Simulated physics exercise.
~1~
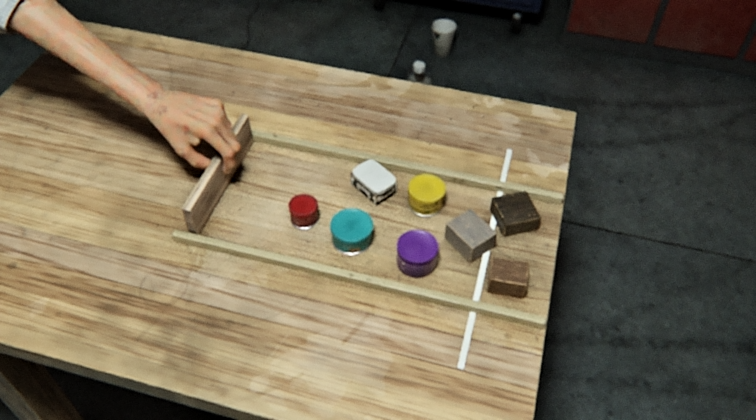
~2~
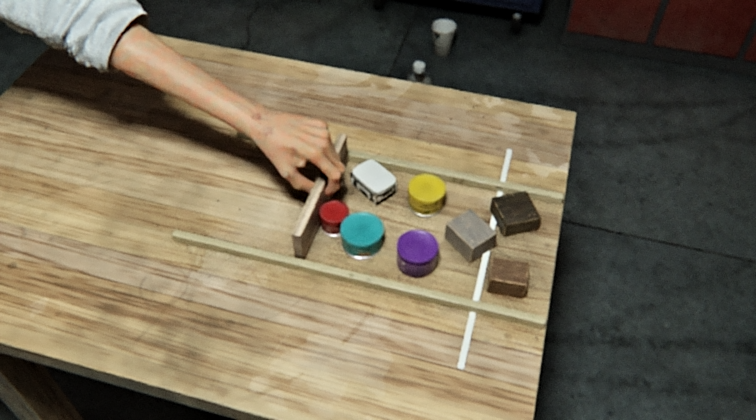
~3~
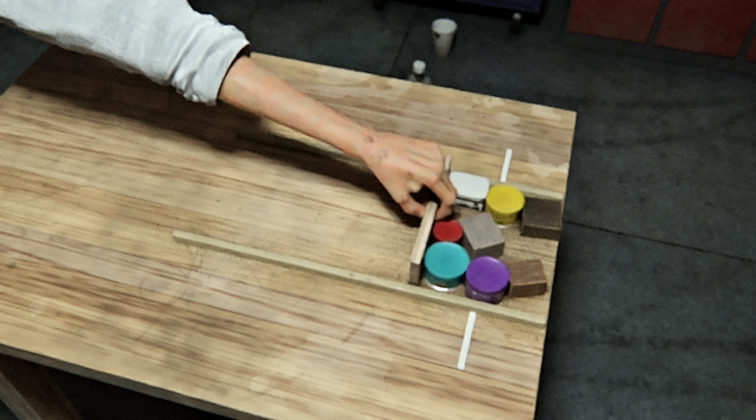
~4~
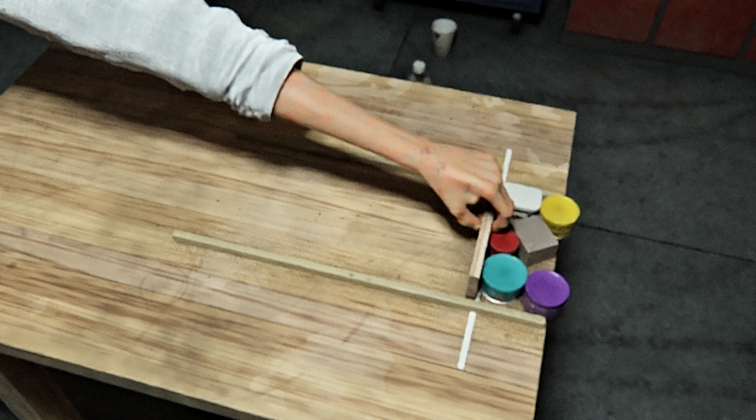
A hand pushed a small wooden board to the right across a table, gathering colourful round pots and small blocks and shoving them toward the edge, until the board reached the white tape and the black and brown blocks had gone off the table.
